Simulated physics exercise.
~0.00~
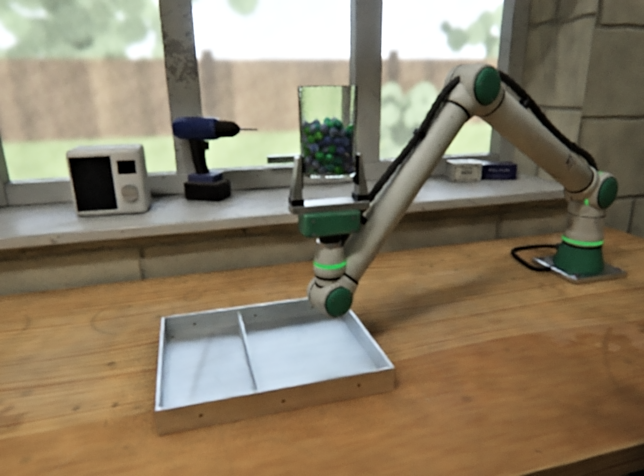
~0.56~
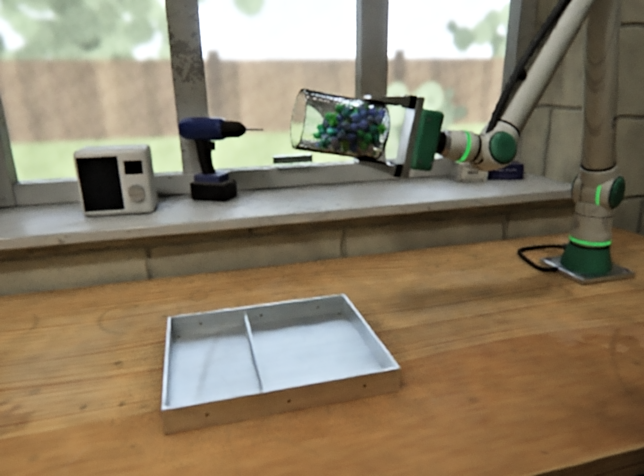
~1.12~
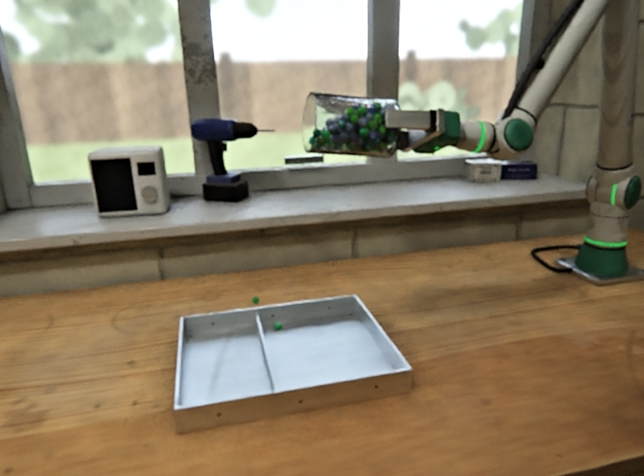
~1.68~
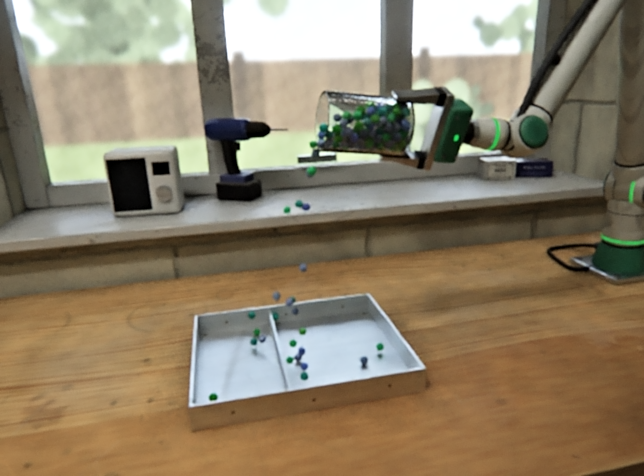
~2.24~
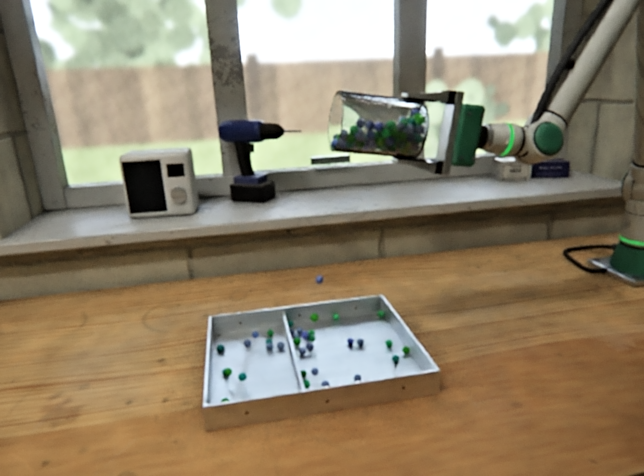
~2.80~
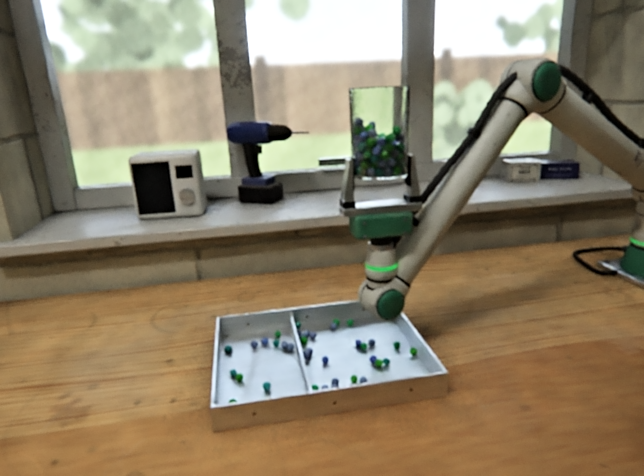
A wooden table before a bright window and stone wall is seen from the front and slightly above, the view shifting a little as it goes. A white and green robot arm at the right holds a clear tumbler of blue, green and purple sweets above a grey tray split in two, with a white box and blue drill on the sill. The arm swings the tumbler up and tips it leftward onto its side. Sweets dribble out, then scatter across both parts of the tray. Finally the arm returns the tumbler upright, still holding many sweets.
